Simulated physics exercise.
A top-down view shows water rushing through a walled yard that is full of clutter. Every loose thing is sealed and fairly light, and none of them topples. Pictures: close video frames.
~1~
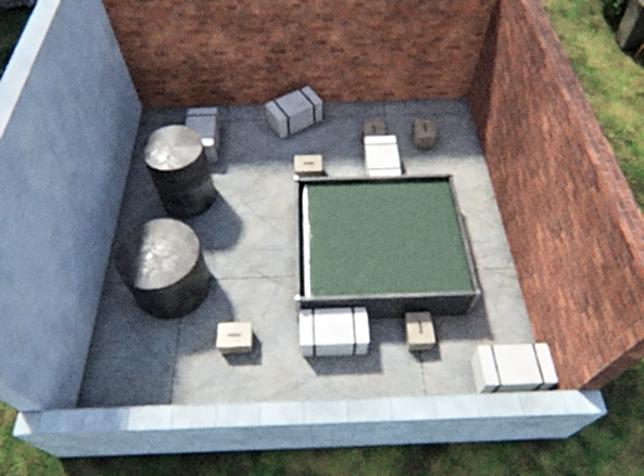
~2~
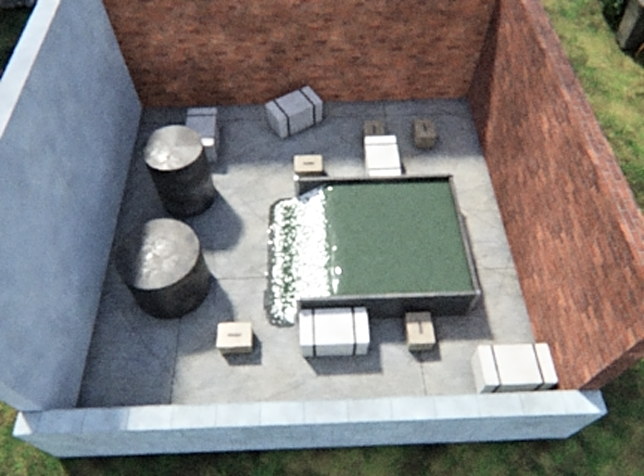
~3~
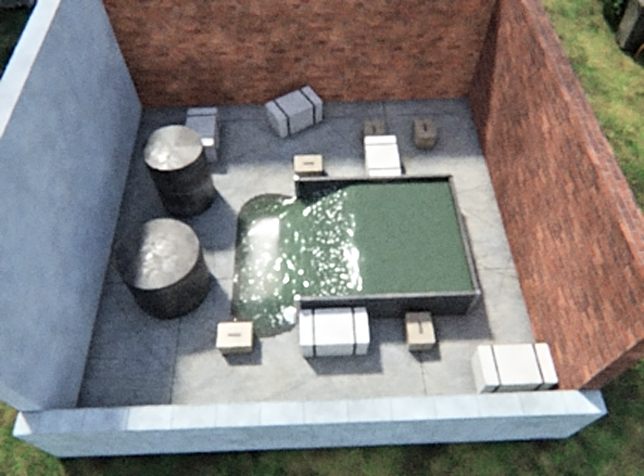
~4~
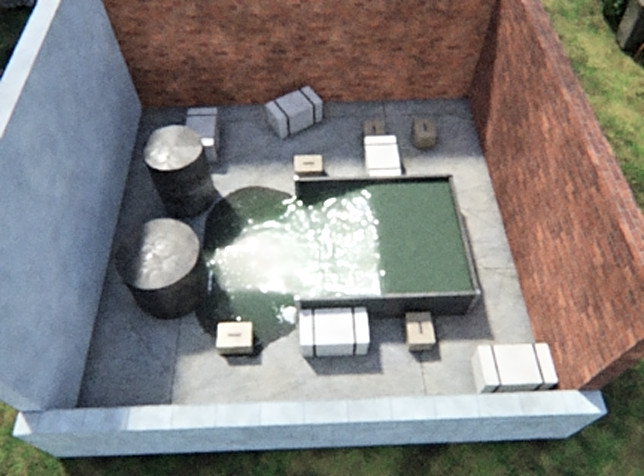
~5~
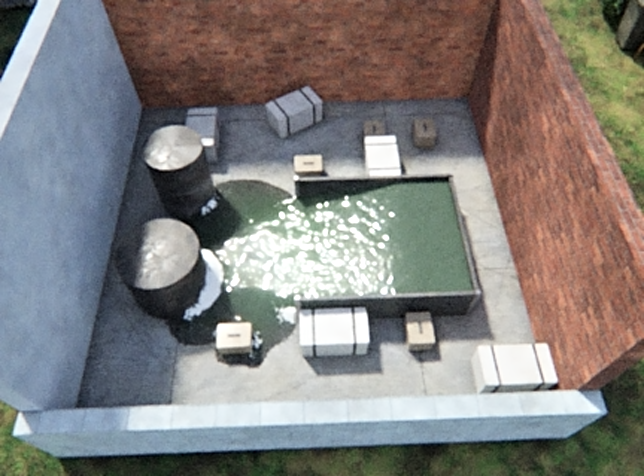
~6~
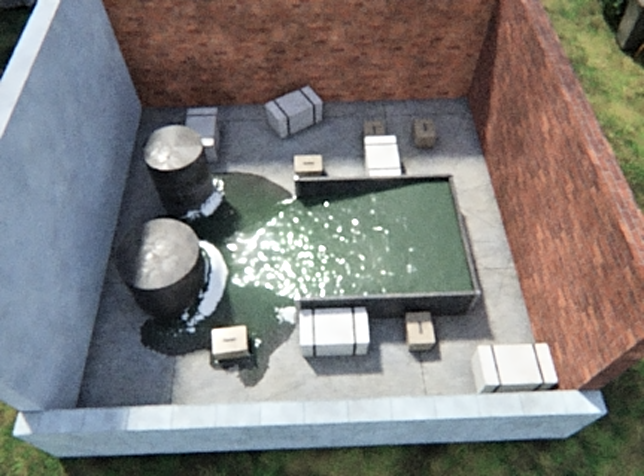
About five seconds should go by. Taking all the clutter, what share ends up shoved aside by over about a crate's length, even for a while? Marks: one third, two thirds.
Smaller than a third.
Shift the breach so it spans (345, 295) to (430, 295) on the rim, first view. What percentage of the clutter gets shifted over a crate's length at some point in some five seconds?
Estimate: Roughly 40 per cent.
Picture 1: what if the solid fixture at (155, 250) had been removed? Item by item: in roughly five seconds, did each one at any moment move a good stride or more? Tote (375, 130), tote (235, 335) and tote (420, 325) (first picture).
Taking them in turn, the first stayed within range, the second traveled far, and the third traveled far.
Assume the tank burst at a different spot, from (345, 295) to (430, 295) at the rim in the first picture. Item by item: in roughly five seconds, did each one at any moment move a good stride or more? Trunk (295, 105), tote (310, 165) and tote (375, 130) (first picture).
First below the mark, then below the mark, then below the mark.
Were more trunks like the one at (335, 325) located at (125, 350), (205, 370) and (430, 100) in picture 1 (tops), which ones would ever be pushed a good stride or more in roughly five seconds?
First driven off; second driven off; third falls short.
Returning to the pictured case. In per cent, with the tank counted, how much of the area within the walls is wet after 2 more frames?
35 %.
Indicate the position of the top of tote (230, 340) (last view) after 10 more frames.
Position: About (159, 388).
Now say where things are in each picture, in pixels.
In the first frame, a tote at (235, 334) rests on the ground; a trunk at (383, 156) rests on the ground; 0 of 10 have shifted.
In the second frame, a tote at (235, 334), on the bottom; a trunk at (383, 156), on the bottom; 0 of 10 have shifted.
In the third frame, a tote at (235, 334), on the bottom; a trunk at (383, 156), on the bottom; 0 of 10 have shifted.
In the fourth frame, a tote at (235, 334) rests on the ground; a trunk at (383, 156), on the bottom; 0 of 10 have shifted.
In the fifth frame, a tote at (234, 335) rests on the ground; a trunk at (383, 156), on the bottom; 0 of 10 have shifted.
In the sixth frame, a tote at (230, 340), on the bottom, close to its start; a trunk at (383, 156), on the bottom; 1 of 10 have shifted.
A moment on, 0 of 10 are well off their spots; 0 afloat.
Next, 1 of 10 are well off their spots; 1 afloat.
Later, 1 of 10 are well off their spots; 2 afloat.
In the end, 2 of 10 are well off their spots, and 2 have been at some point; 2 afloat.
